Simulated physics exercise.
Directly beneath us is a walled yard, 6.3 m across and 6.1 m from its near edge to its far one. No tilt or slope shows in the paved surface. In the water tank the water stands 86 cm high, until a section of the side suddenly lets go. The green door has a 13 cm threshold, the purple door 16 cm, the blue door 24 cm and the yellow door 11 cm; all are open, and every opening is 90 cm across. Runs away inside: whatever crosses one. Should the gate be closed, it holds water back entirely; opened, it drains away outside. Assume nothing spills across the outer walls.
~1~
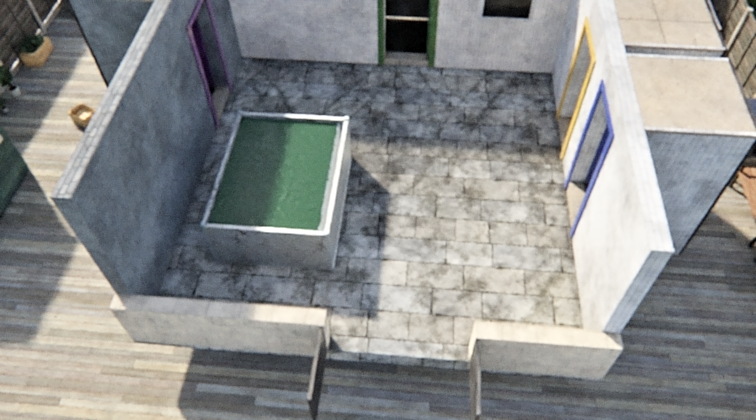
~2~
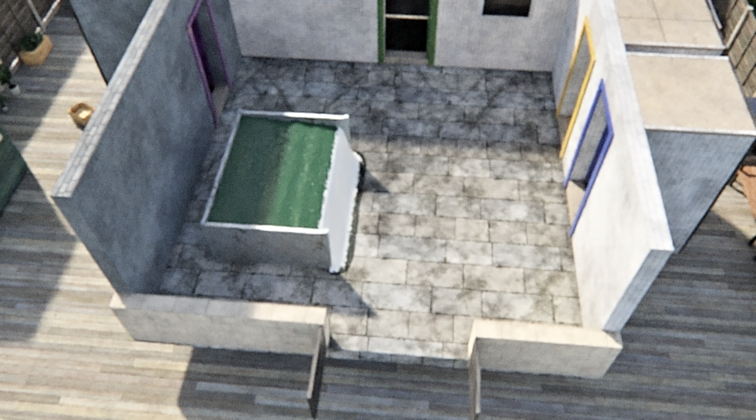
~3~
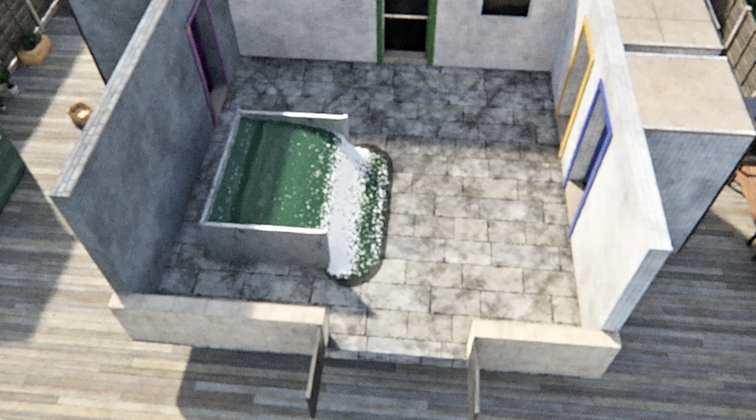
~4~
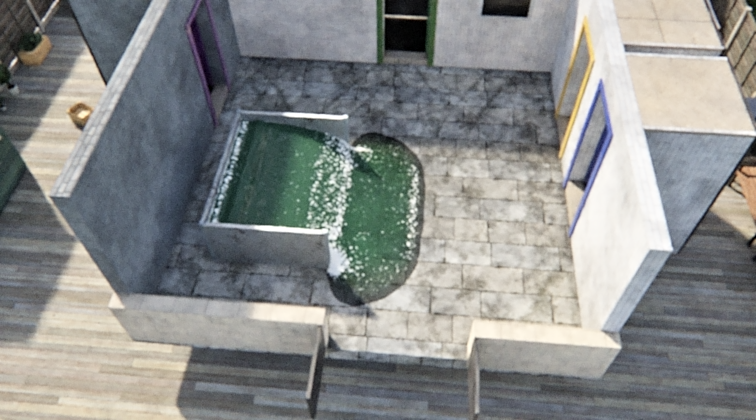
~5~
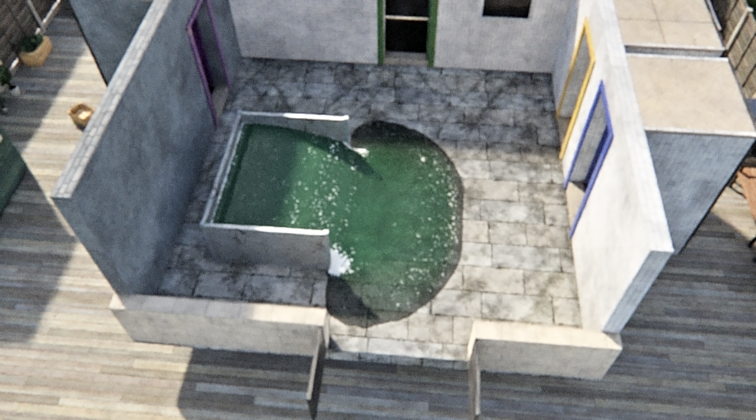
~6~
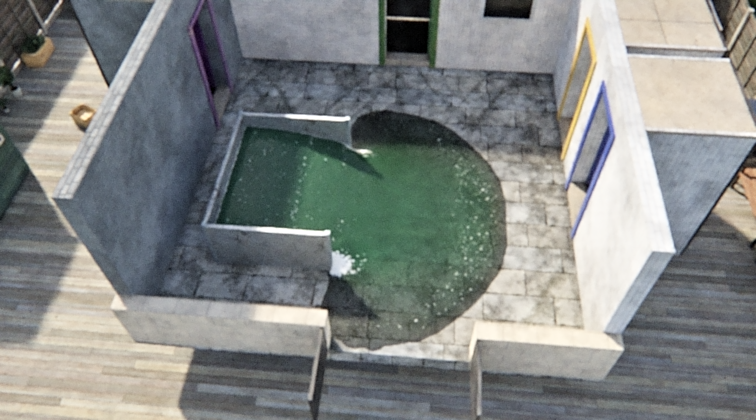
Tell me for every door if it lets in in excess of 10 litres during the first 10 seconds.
Green door: Short; purple door: Short; blue door: Surplus; yellow door: Surplus.
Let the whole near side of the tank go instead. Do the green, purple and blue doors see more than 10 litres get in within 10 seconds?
The green door comes out less than that, the purple door less than that and the blue door less than that.
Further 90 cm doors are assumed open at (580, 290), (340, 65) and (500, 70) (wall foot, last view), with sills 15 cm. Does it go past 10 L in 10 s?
Note, doorways in listed order: Goes beyond, stays short, goes beyond.
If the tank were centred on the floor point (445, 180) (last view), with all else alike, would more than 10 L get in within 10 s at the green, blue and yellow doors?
For the green door, the amount is acceptable; for the blue door, the amount is too high; for the yellow door, the amount is too high.
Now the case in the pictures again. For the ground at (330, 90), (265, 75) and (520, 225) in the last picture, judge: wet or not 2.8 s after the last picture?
Listed in turn: Spared so far / spared so far / swamped.
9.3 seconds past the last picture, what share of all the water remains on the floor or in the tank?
78 %.
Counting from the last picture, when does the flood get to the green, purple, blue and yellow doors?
So green at 1.6 s, purple at 5.0 s, blue at 0.2 s, and yellow at 0.5 s.
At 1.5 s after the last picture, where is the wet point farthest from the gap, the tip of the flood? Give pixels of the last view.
About (552, 78) in the last view.
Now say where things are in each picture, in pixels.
The water tank at (280, 172) is whole and still, 86 cm deep, in the first frame.
The front is at (333, 272), 1.3 m from the gap at (338, 197); 0.4 m2 of floor is under water; 86 cm left at the back of the water tank, in the second frame.
Water pours out at (337, 198) and has run 1.5 m, to (358, 280); typically 14 cm deep outside, 83 cm at the water tank's back, in the third frame.
The front is at (364, 299), 1.8 m from the gap at (337, 200); 3.8 m2 of floor is under water; 74 cm left at the back of the water tank, in the fourth frame.
The front is at (408, 310), 2.2 m from the gap at (338, 201); 6.6 m2 of floor is under water; 73 cm left at the back of the water tank, in the fifth frame.
Water pours out at (339, 202) and has run 2.7 m, to (493, 272); typically 8 cm deep outside, 68 cm at the water tank's back, in the sixth frame.
Then, 0.7 s after the last picture water covers 55 % of the floor and is deepest (47 cm) near (568, 213); green door not reached, purple door not reached, blue door 45 cm at the sill, 36 L in, yellow door 18 cm at the sill, 1 L in.
Then, 1.5 s after the last picture water covers 60 % of the floor and is deepest (49 cm) near (585, 355); green door not reached, purple door not reached, blue door 39 cm at the sill, 117 L in, yellow door 27 cm at the sill, 44 L in.
Then, 2.8 s after the last picture water covers 55 % of the floor and is deepest (32 cm) near (553, 84); green door 2 cm at the sill, 0 L in, purple door not reached, blue door 23 cm at the sill, 155 L in, yellow door 17 cm at the sill, 103 L in.
Then, 5.3 s after the last picture water covers 95 % of the floor and is deepest (18 cm) near (242, 62); green door 12 cm at the sill, 0 L in, purple door 14 cm at the sill, 0 L in, blue door 8 cm at the sill, 157 L in, yellow door 13 cm at the sill, 122 L in.
Then, 9.3 s after the last picture water covers 100 % of the floor and is deepest (16 cm) near (200, 181); green door 7 cm at the sill, 0 L in, purple door 10 cm at the sill, 1 L in, blue door 6 cm at the sill, 157 L in, yellow door 7 cm at the sill, 125 L in.
